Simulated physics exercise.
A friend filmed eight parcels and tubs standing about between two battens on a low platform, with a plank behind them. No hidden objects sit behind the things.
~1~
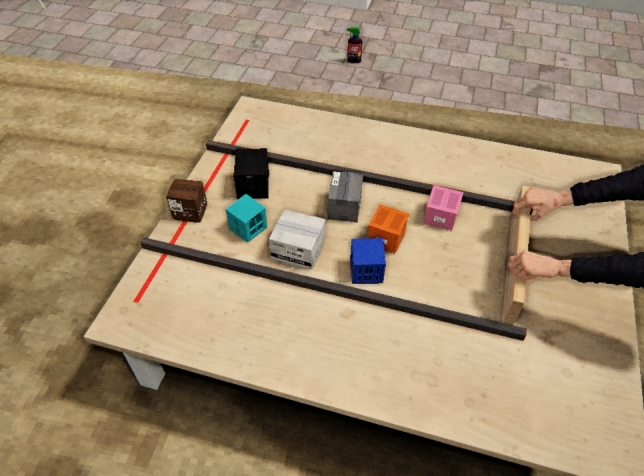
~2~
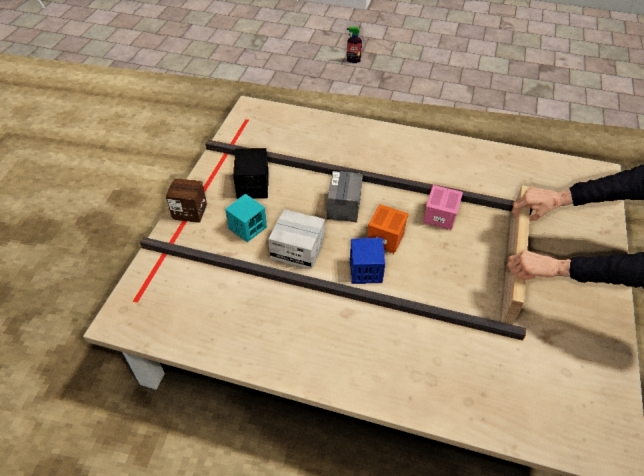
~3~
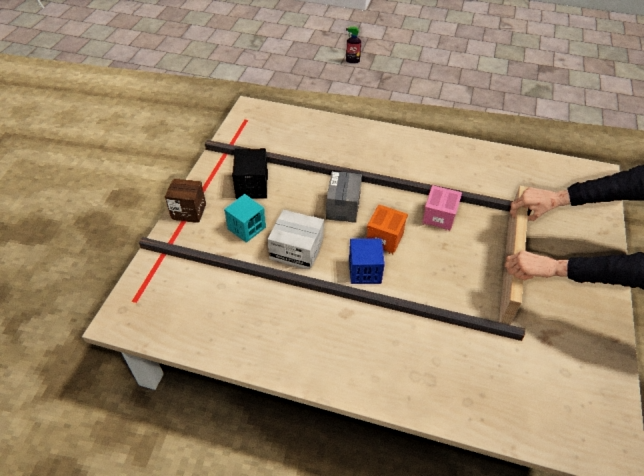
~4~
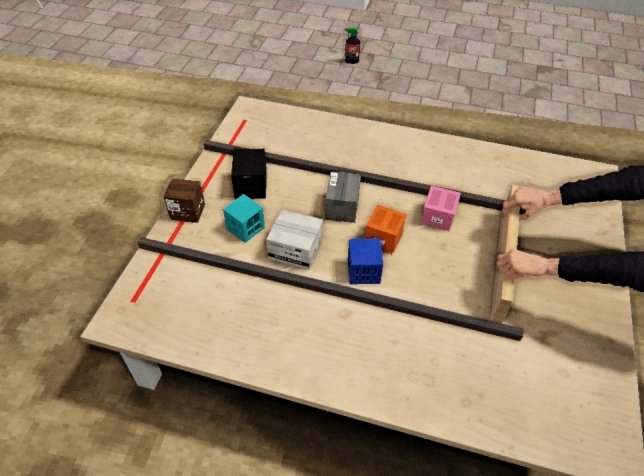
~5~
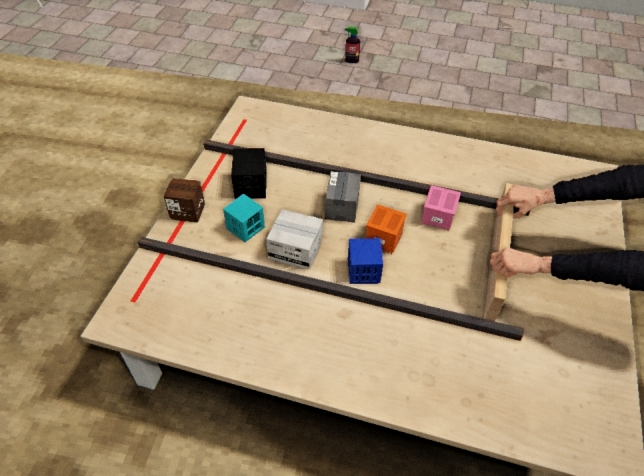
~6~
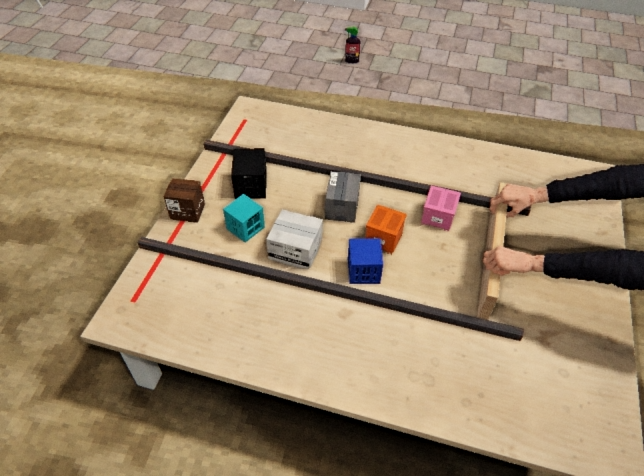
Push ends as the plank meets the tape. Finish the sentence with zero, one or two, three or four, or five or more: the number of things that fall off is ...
The number of things that fall off is five or more.
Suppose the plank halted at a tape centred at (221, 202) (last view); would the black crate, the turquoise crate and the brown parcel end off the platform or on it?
What happens is that the black crate winds up off it, the turquoise crate winds up off it and the brown parcel winds up off it.
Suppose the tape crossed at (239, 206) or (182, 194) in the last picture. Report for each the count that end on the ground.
That would be 3, then 8.
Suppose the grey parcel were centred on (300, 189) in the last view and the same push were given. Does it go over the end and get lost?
In that case it leaves the top.
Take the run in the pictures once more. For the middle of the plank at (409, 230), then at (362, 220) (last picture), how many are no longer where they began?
At the first spot 1, then 4.
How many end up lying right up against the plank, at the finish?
Tally at the end: 3.
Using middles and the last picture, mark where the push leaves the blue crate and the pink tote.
Reading them off: First (165, 212); then (200, 159).
Early on, none off yet; brown parcel at rest near (185, 200); black crate at rest near (250, 174); turquoise crate at rest near (244, 218).
A while later, none off yet; brown parcel travelled a little near (177, 198); black crate travelled a little near (231, 169); turquoise crate travelled well along near (202, 208).
Finally, the number that fall off is five or more; lost, grey parcel, white parcel, turquoise crate, black crate and brown parcel.
